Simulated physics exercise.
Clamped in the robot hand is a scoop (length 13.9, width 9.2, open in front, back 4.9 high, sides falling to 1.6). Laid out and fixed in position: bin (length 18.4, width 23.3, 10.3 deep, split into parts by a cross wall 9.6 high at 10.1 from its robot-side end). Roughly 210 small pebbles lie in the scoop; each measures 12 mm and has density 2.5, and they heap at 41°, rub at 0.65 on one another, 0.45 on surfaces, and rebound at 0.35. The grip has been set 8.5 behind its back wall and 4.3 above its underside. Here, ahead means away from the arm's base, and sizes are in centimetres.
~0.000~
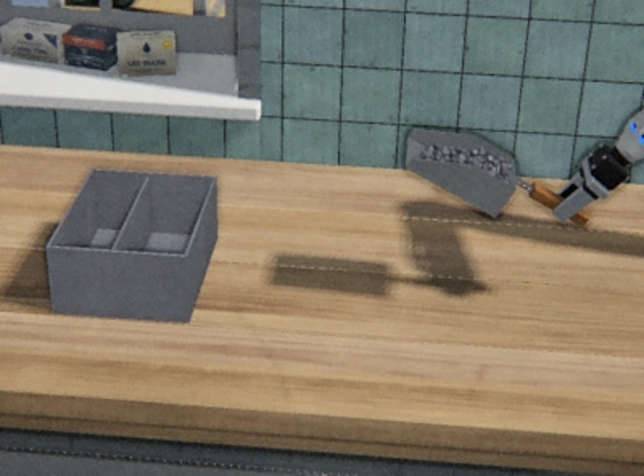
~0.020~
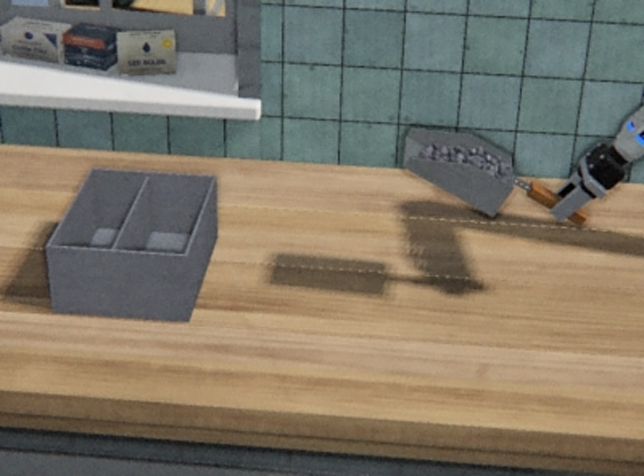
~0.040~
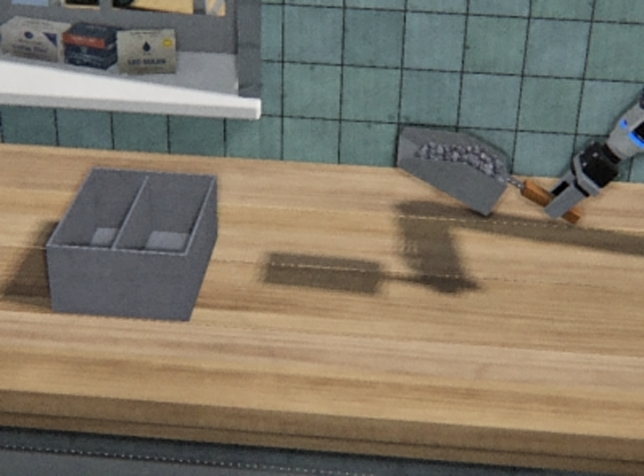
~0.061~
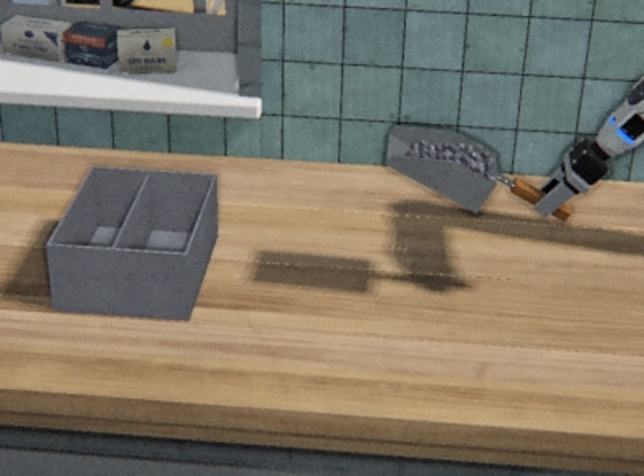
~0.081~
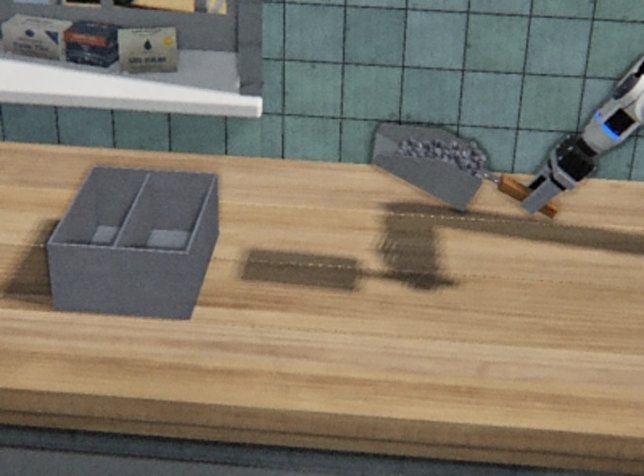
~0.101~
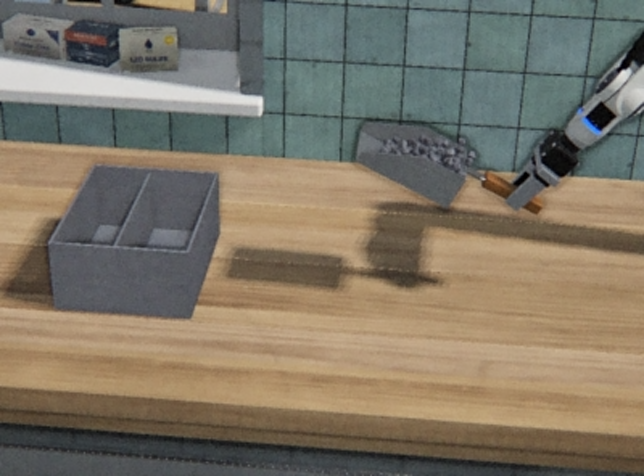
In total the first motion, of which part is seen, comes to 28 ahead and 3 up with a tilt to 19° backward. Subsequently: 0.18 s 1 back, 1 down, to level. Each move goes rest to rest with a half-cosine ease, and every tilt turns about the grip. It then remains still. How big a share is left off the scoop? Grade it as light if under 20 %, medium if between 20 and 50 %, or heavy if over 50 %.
Grade: Medium, between 20 and 50 %.
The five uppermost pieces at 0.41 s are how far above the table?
I'd put it near 20 cm.
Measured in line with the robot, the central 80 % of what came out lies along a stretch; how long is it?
The stretch is around 12 cm.
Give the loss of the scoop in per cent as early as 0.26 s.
Share gone by then: Close to 5 %.
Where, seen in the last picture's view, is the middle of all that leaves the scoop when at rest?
It lands close to (161, 266).
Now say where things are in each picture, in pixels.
In the first frame, scoop floor at (460, 179), tilted 28° backward; upper third of the load around (457, 163), from x 425 to 510, top at y 145; 206 on the scoop.
In the second frame, scoop floor at (458, 179), tilted 28° backward; upper third of the load around (457, 162), from x 425 to 505, top at y 145.
In the third frame, scoop floor at (452, 177), tilted 28° backward; upper third of the load around (453, 161), from x 420 to 500, top at y 145.
In the fourth frame, scoop floor at (442, 176), tilted 27° backward; upper third of the load around (447, 160), from x 410 to 490, top at y 145.
In the fifth frame, scoop floor at (429, 174), tilted 27° backward; upper third of the load around (437, 158), from x 395 to 480, top at y 140.
In the sixth frame, scoop floor at (413, 171), tilted 26° backward; upper third of the load around (423, 155), from x 380 to 470, top at y 140; 206 on the scoop.
By 0.26 s, tilted 20° backward, highest piece 23 above the table; 199 on the scoop, 7 in flight or on a rim.
By 0.41 s, tilted 7° backward, highest piece 21 above the table; 174 on the scoop, 7 on the table or floor, 25 in flight or on a rim.
By 0.69 s, level, highest piece 16 above the table; 148 on the scoop, 50 in the robot-side part, 7 on the table or floor, 1 in flight or on a rim.
By 1.74 s, level, highest piece 16 above the table; 147 on the scoop, 52 in the robot-side part, 7 on the table or floor.
Final count, 147 on the scoop, 52 in the robot-side part, 7 on the table or floor. That is 29 % off the scoop.
